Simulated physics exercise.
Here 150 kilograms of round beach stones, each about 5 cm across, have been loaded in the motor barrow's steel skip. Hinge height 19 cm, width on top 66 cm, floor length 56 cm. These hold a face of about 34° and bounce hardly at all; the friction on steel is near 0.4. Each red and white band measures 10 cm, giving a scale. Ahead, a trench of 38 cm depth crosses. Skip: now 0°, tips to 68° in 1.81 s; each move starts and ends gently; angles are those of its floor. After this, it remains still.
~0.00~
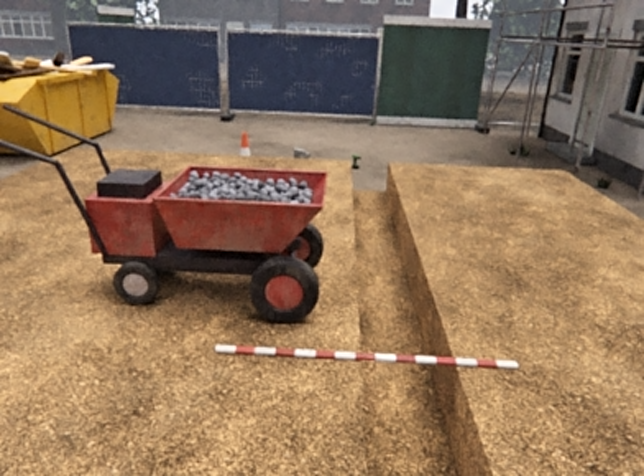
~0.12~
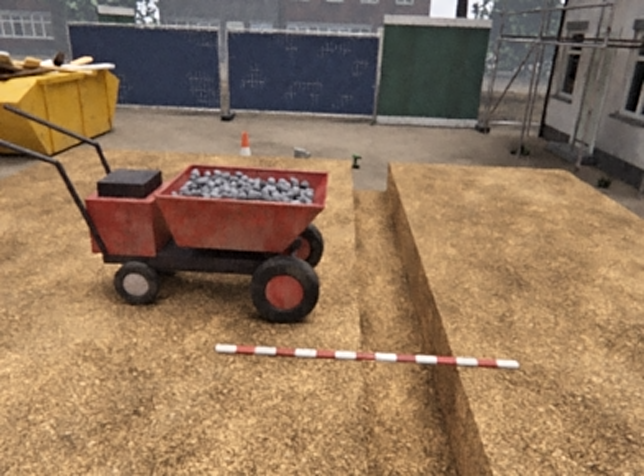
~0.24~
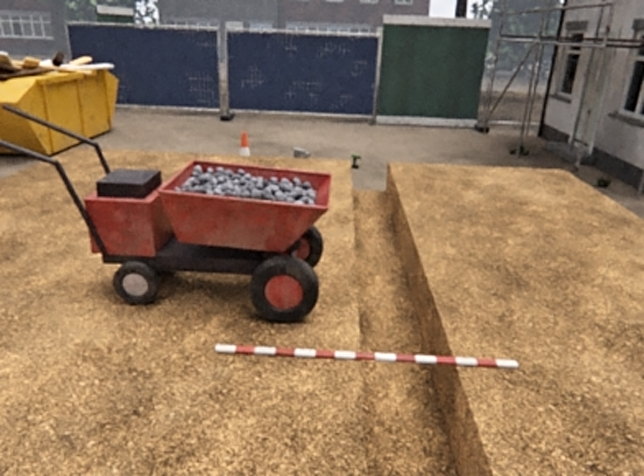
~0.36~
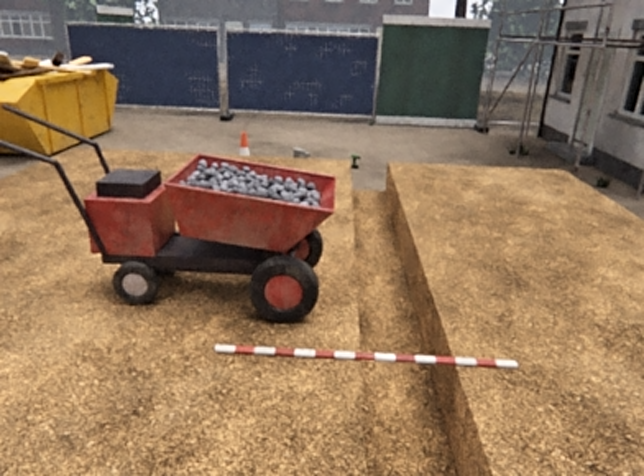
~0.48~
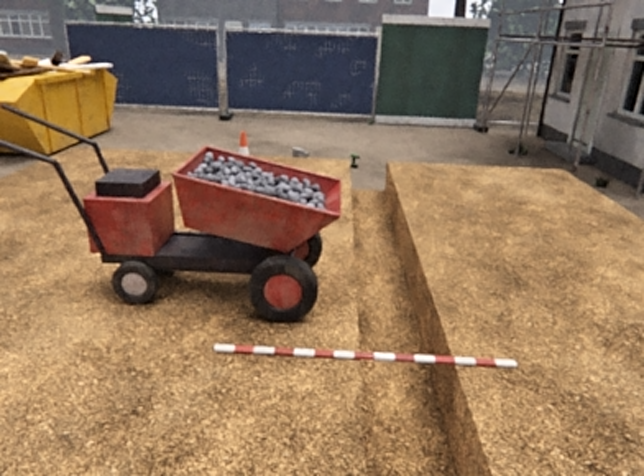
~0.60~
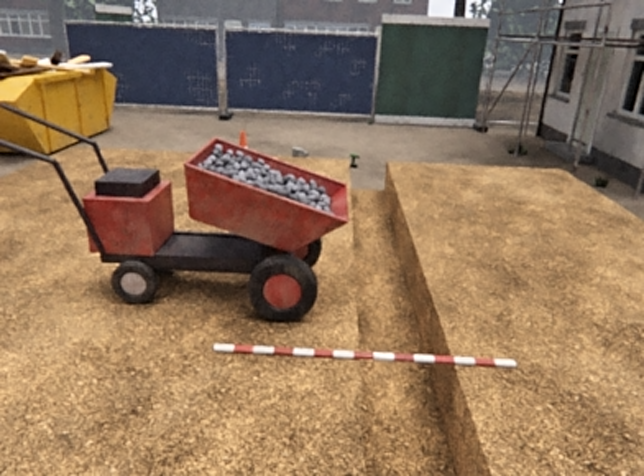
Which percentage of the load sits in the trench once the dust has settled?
Near 98 per cent.
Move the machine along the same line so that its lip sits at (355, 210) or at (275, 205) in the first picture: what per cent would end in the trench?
About 60 per cent first, then about 95 per cent.
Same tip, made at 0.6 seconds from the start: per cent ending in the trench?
Around 75 per cent would end in the trench.
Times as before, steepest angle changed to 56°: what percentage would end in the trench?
The trench would hold about 70% of it.
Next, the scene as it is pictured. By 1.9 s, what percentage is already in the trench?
Some 50 per cent.
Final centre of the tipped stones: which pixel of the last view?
Around (399, 342).
After 1.4 s the floor is at 57°; 98 % in the skip, 2 % in the trench; the foremost stones are at (392, 264).
After 1.9 s the floor is at 68°; 46 % in the skip, 52 % in the trench, 1 % past the trench; the foremost stones are at (458, 301).
After 2.3 s the floor is at 68°; 21 % in the skip, 76 % in the trench, 2 % past the trench; the foremost stones are at (500, 300).
After 4.2 s the floor is at 68°; 0 % in the skip, 98 % in the trench, 2 % past the trench; the foremost stones are at (518, 296).
